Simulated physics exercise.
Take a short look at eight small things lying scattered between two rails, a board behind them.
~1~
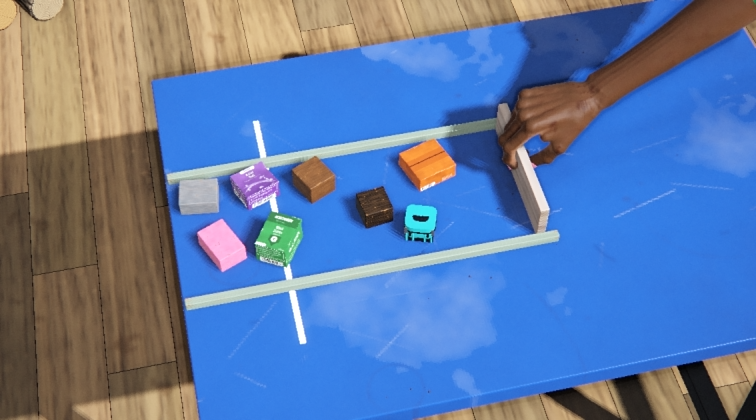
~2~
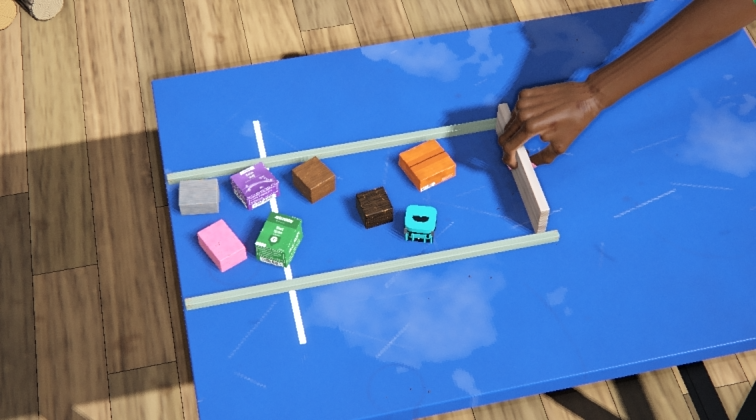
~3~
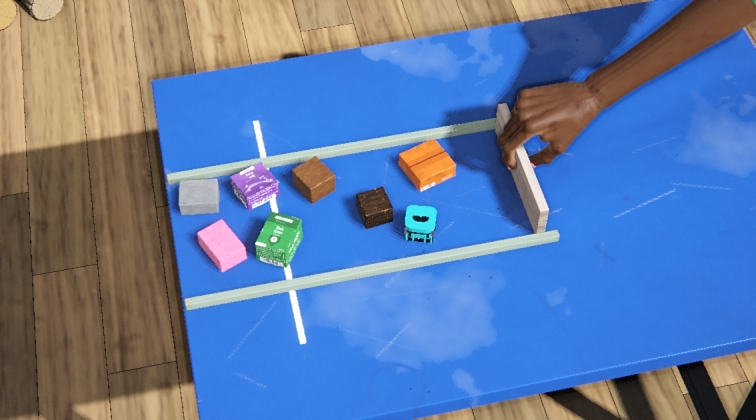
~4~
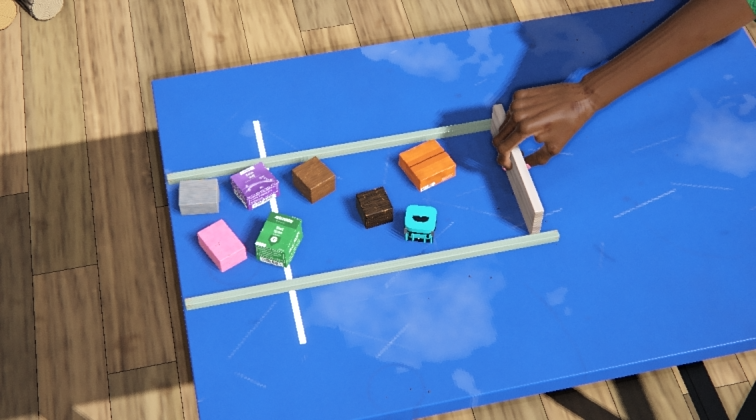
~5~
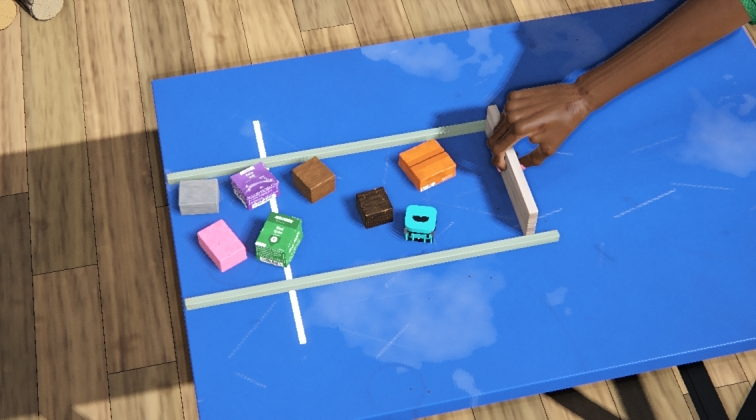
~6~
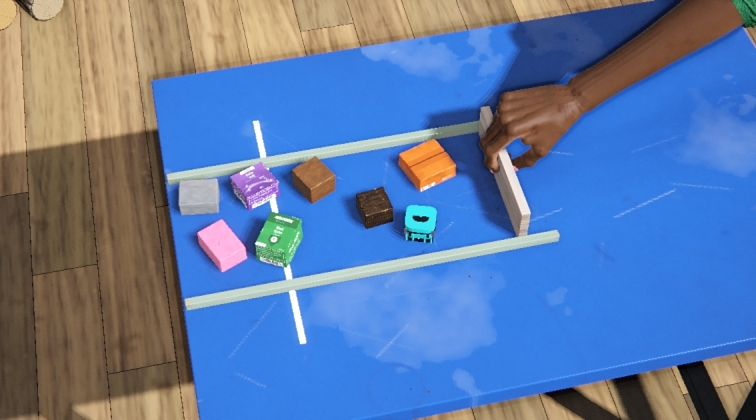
A hand sliding a pale board slightly left between two rails, toward eight small scattered blocks and boxes that stay still.
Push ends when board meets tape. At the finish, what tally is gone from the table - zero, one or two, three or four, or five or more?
The tally gone is one or two.
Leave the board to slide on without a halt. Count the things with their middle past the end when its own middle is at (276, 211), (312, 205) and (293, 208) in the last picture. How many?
1, 0, 1.
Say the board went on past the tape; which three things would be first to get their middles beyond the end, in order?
Earliest to latest: The grey block, the purple box, the pink block.
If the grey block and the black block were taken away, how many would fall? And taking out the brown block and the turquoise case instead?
It would be 0 and 0.
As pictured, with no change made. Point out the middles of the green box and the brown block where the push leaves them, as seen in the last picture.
In the last picture the green box sits around (237, 251) and the brown block around (213, 193).
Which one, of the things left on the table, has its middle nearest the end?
Closest in the end is the purple box.
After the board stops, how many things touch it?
My count gives 3.
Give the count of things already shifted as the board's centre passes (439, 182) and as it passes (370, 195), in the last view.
The first count is 1, and then it's 4.
Soon after, none off yet; grey block at rest near (199, 197); pink block at rest near (222, 246); purple box at rest near (255, 186).
In the end, the number that fall off is one or two; gone, grey block.
